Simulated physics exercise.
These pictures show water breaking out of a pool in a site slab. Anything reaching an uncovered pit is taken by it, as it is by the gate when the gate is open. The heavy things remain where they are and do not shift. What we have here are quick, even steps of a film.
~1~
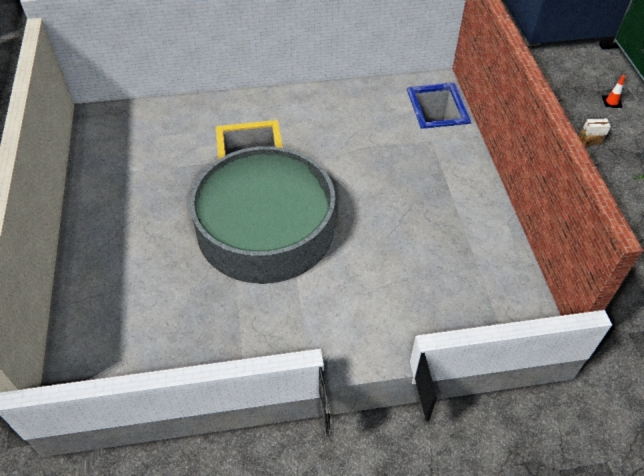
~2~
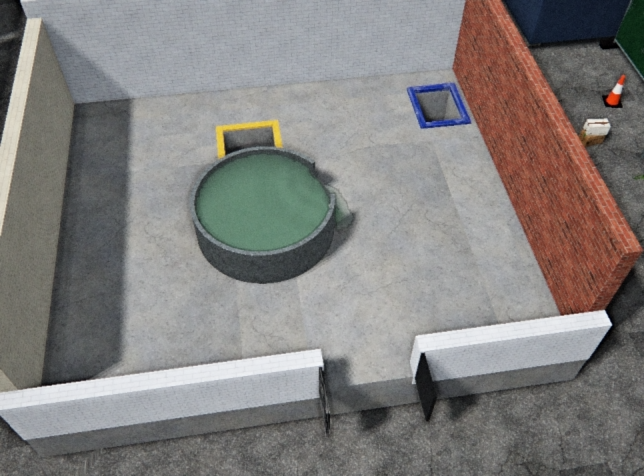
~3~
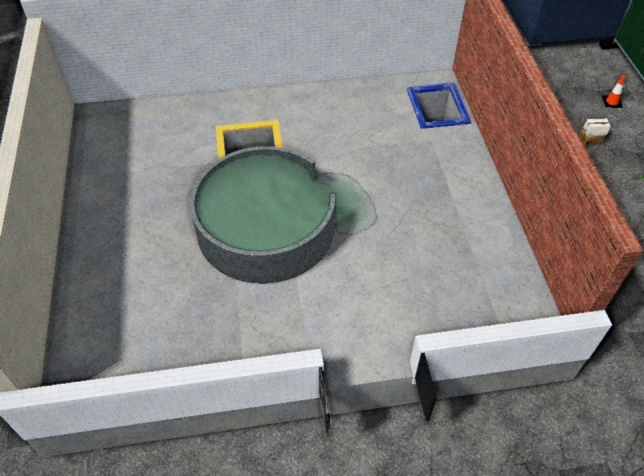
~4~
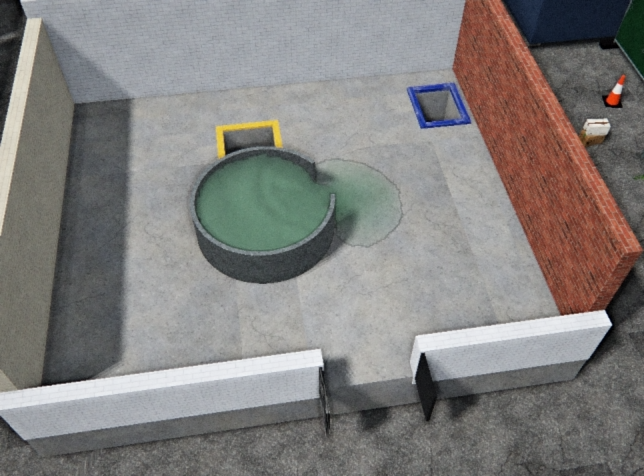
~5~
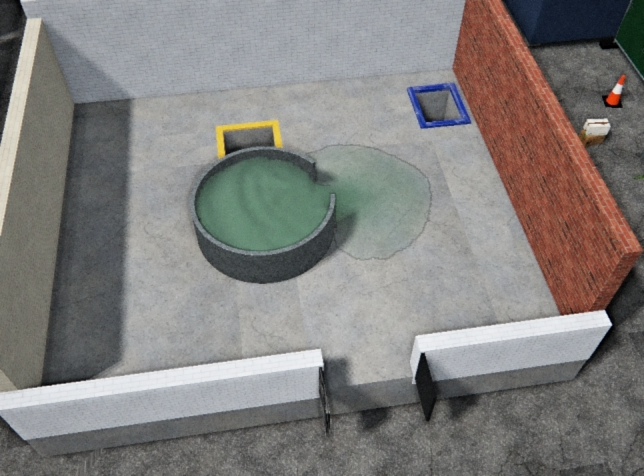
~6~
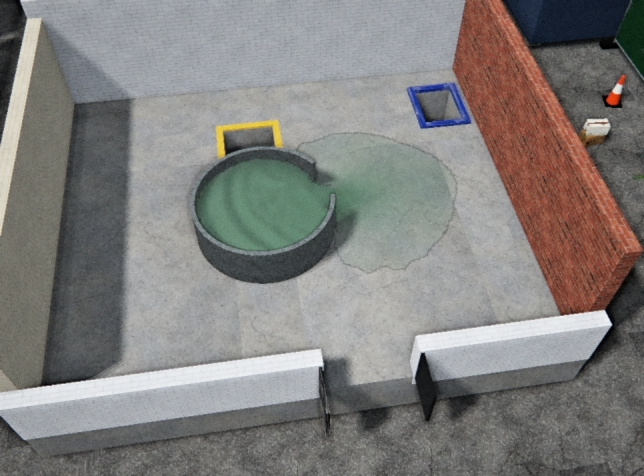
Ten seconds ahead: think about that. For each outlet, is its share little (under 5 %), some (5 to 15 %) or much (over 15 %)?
Shares: The gate gets little; the blue pit gets much; the yellow pit gets little.
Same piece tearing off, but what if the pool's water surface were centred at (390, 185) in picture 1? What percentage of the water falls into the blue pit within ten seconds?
Result, blue pit: 35 percent after ten seconds.
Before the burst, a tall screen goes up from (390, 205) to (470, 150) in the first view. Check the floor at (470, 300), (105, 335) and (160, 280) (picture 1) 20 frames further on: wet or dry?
Result, listed order: Spot 1 reached by the flood, spot 2 kept clear of the flood, spot 3 kept clear of the flood.
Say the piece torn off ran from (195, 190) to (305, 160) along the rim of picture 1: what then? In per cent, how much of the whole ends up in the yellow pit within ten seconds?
The yellow pit takes 50 per cent.
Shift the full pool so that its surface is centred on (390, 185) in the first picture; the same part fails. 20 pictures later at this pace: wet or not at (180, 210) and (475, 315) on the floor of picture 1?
Reading them in sequence: High and dry, followed by drenched.
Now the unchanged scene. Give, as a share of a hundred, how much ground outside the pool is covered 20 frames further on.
By my count, 30 percent.
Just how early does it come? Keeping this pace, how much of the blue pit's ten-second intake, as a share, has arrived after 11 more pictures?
Around 15 percent.
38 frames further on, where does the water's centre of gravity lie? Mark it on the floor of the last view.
Roughly (368, 210).
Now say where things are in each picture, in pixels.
The round tank at (263, 200) is whole and still, in the first picture.
The front is at (344, 225), out from the gap at (325, 198), in the second picture.
The front is at (371, 219), out from the gap at (325, 199), in the third picture.
Water pours out at (325, 200) and has run to (390, 187), in the fourth picture.
Water pours out at (325, 199) and has run to (422, 179), in the fifth picture.
Water pours out at (325, 199) and has run to (449, 178), in the sixth picture.
A moment on, water covers 25 % of the floor; the gate 0 %, the blue pit 0 %, the yellow pit 0 %.
Next, water covers 30 % of the floor; the gate 0 %, the blue pit 3 %, the yellow pit 0 %.
Then, water covers 30 % of the floor; the gate 0 %, the blue pit 10 %, the yellow pit 0 %.
Later, water covers 50 % of the floor; the gate 0 %, the blue pit 18 %, the yellow pit 0 %.
In the end, water covers 75 % of the floor; the gate 1 %, the blue pit 23 %, the yellow pit 2 %.
